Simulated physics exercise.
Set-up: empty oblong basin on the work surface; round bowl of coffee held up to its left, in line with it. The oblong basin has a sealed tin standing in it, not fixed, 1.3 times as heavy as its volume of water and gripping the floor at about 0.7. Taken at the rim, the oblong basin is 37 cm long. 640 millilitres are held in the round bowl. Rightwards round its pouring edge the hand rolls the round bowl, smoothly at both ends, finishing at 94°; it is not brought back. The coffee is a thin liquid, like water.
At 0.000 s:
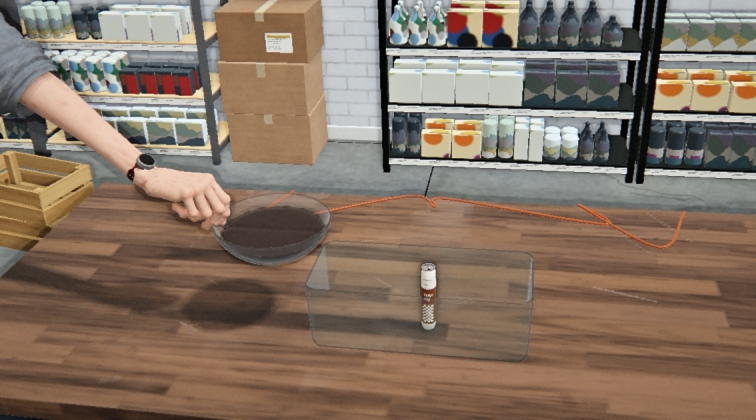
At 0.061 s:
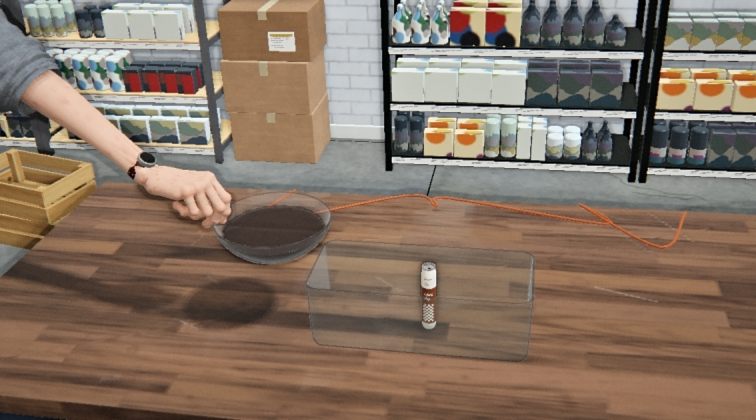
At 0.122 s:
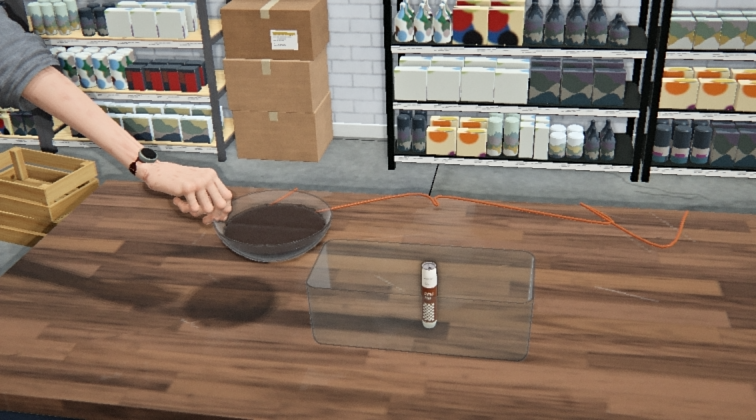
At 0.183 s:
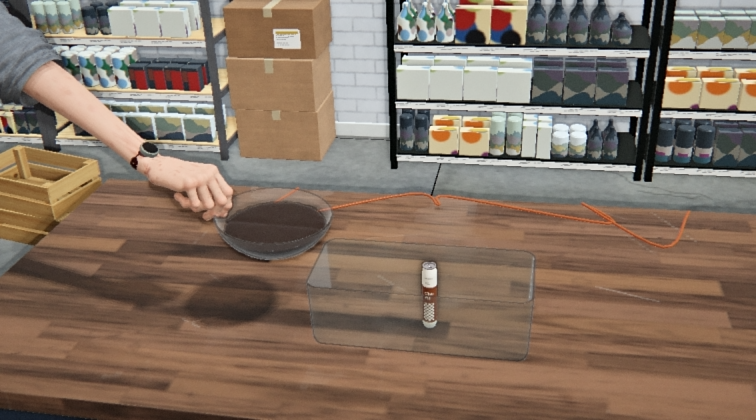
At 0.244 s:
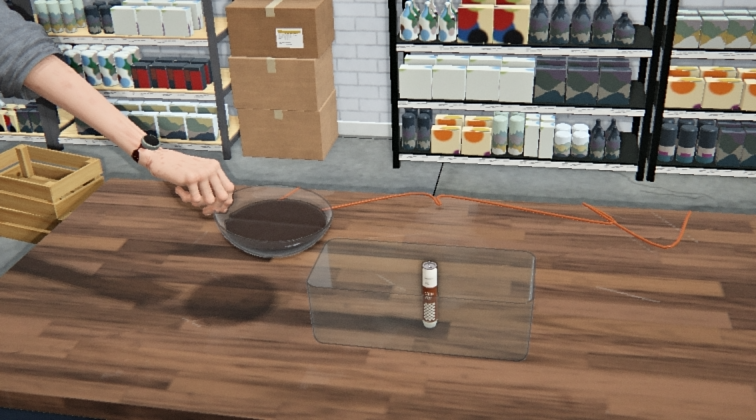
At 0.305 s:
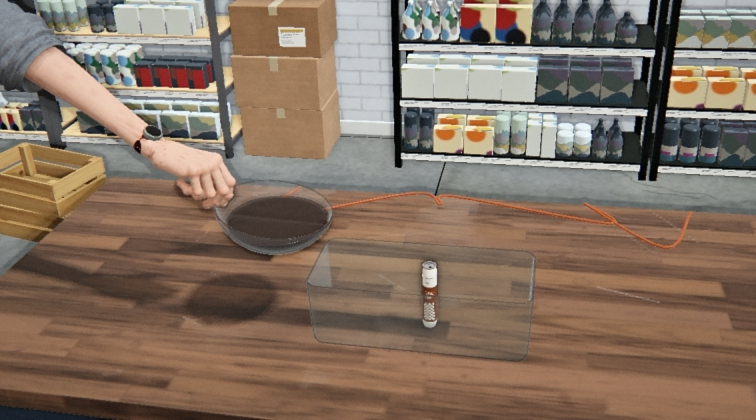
A hand with a dark wristwatch, reaching in from the left, holds a clear round bowl of dark liquid above a brown wooden tabletop, seen from slightly above. To its right sits a clear oblong basin with a small red-and-white tin, an orange cord behind them, and stocked shelves and stacked cardboard boxes beyond. The hand slowly tilts the bowl slightly rightwards, while the view shifts very slightly.
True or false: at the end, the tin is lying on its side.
False.
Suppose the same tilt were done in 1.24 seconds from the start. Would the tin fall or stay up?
In that case the tin stays vertical.
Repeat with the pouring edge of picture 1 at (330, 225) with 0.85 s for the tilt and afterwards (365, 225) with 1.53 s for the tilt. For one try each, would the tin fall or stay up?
The tin stays vertical the first time and overturns the second time.
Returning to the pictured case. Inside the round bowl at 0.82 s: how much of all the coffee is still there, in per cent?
Close to 46 in a hundred.
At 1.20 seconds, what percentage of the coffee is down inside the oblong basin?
Close to 94 in a hundred.
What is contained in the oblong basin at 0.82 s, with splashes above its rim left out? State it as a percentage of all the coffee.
22 %, give or take.
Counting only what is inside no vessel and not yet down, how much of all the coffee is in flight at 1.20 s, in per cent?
Something like 6 per cent of the total.
After 0.82 s the tilt is 52° and 46 per cent is still to pour; the tin stands where it began.
After 1.20 s the tilt is 84° and 0 per cent is still to pour; the tin stands where it began.
After 1.60 s the tilt is 94° and 0 per cent is still to pour; the tin stands where it began.
After 2.03 s the tilt is 94° and 0 per cent is still to pour; the tin stands where it began.
In the end the tin stands where it began.
